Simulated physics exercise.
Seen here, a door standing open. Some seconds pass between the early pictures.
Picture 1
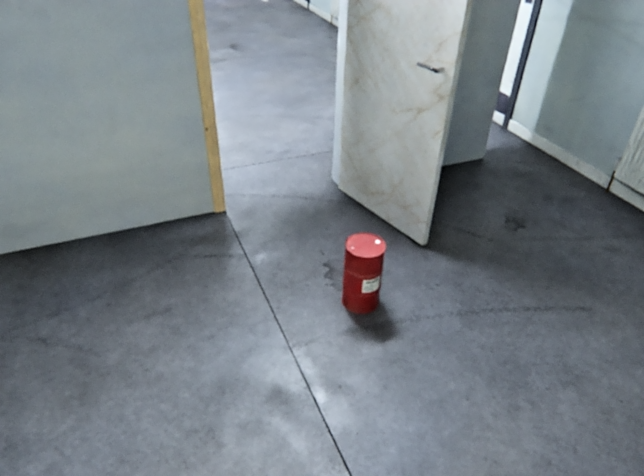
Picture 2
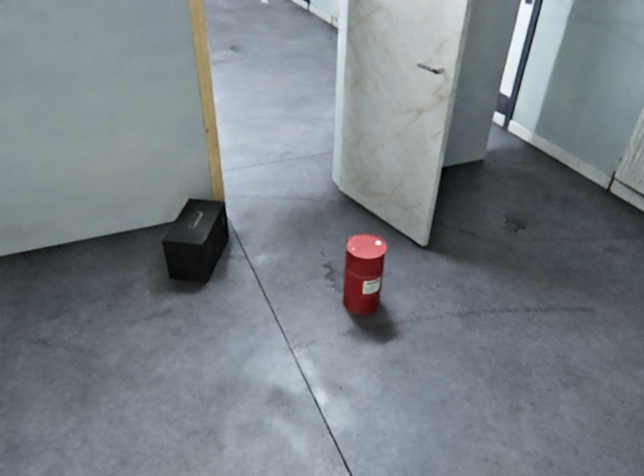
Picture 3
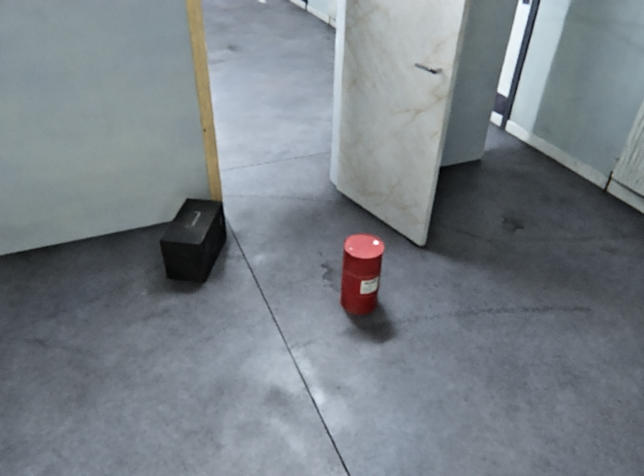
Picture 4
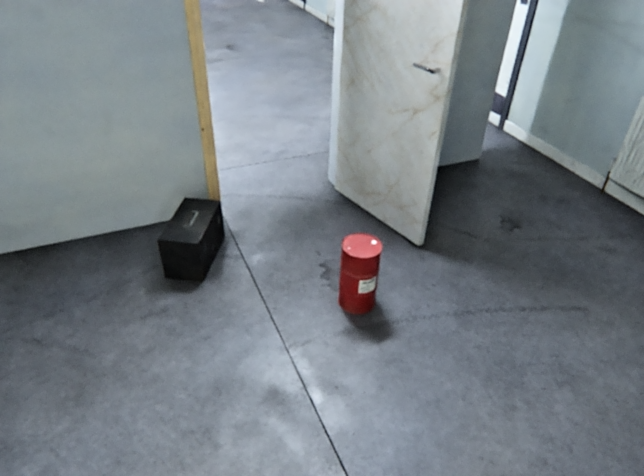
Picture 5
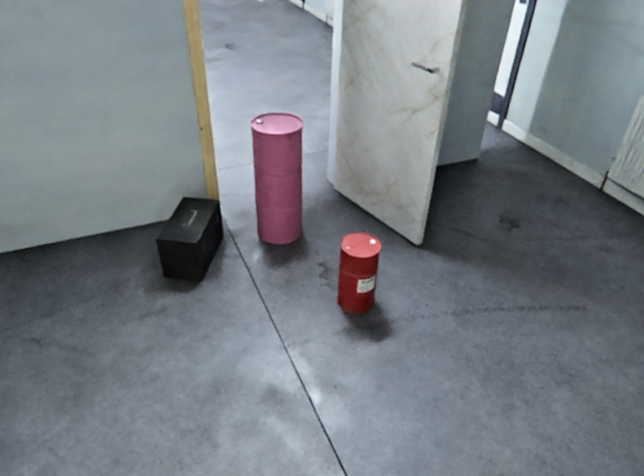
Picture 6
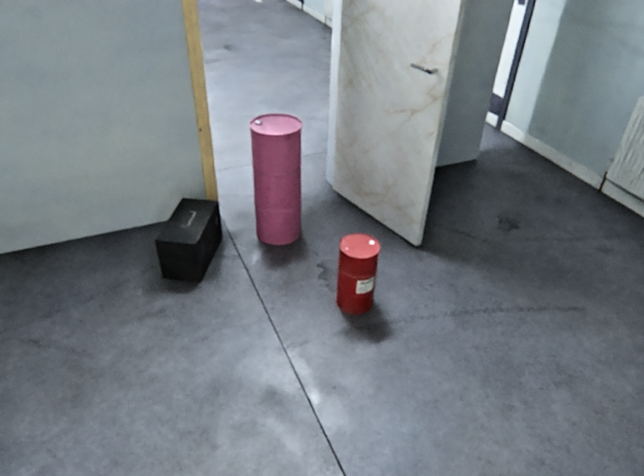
A door stood wide open and still beside a red canister on a gray floor, where a black box appeared to the left, followed by a tall pink drum behind them; nothing else really moved.
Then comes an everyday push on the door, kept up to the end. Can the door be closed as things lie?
It jams.
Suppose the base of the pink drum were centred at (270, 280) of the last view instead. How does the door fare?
Then it shuts.
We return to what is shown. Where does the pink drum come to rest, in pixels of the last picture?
At about (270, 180).
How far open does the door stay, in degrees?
About 45°.
Then, 0.90 s past the last view, door 82° open.
Then, 1.50 s past the last view, door 58° open.
Finally, door 43° open; all 3 still in place. Final places as the last picture's camera would see them, pink drum near (270, 180).
